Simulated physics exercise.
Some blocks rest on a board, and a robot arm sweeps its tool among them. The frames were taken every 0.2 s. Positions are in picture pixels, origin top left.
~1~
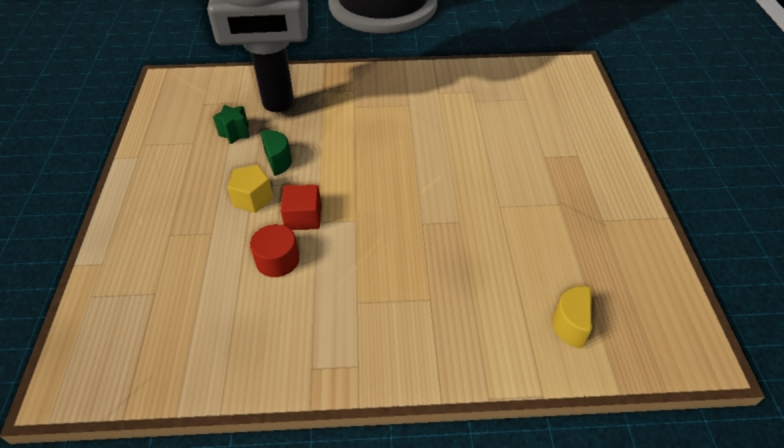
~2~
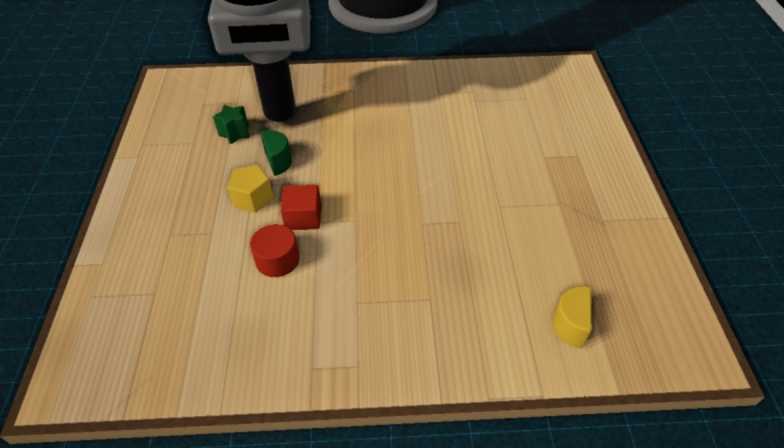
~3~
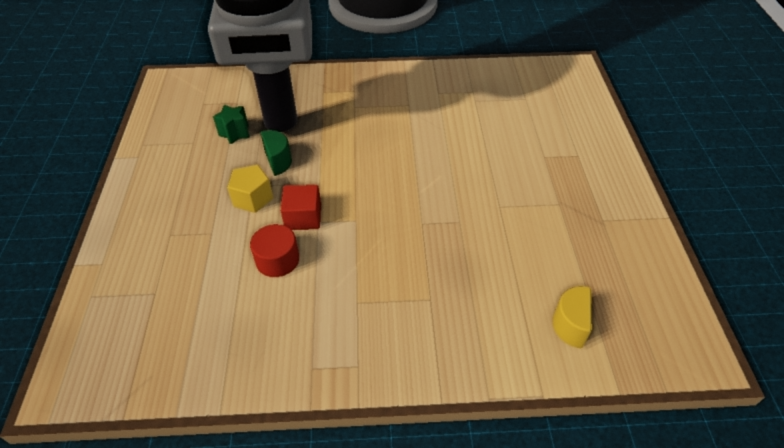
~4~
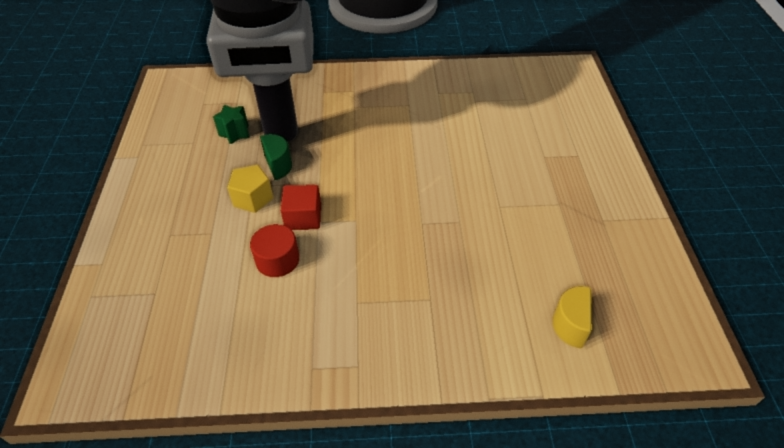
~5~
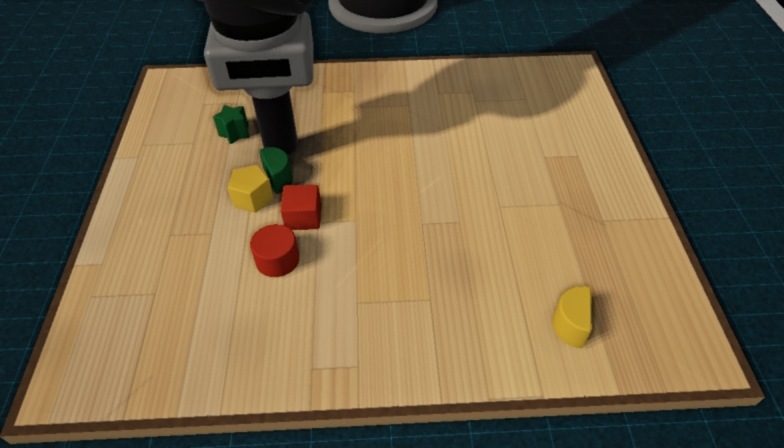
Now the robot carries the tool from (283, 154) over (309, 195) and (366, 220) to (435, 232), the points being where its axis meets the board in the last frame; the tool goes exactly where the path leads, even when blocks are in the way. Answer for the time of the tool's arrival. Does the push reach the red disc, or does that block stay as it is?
By then it is still where it was.
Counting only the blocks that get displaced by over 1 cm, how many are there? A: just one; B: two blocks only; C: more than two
My answer is option B.
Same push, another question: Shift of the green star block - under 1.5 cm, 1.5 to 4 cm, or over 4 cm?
It shifts under 1.5 cm.
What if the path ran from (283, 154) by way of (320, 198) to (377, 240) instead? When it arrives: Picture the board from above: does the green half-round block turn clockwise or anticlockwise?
It twists with the clock when seen from above.
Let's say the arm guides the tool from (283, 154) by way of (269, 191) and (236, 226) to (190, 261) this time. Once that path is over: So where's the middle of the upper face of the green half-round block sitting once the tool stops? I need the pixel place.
I predict (227, 245).
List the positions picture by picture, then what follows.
The first picture shows tool's lower end (279, 104); green star block (230, 113); red disc (273, 240); green half-round block (274, 141); red square (300, 197).
The second picture shows tool (280, 113); blocks still.
The third picture shows tool (281, 123); blocks still.
The fourth picture shows tool (282, 134); green half-round block (274, 145).
The fifth picture shows tool (281, 146); green star block (230, 113); red disc (273, 240); green half-round block (275, 158); red square (300, 197).
On the path given first. One third of the way, tool (308, 188); green half-round block (275, 193), turned 45° clockwise; red square (301, 208), turned 45° anticlockwise.
Two thirds of the way, tool (366, 212); green half-round block (275, 193), turned 45° clockwise; red square (314, 222).
At the end, tool (436, 224); green star block still; red disc still; green half-round block (275, 193), turned 45° clockwise; red square (314, 222).
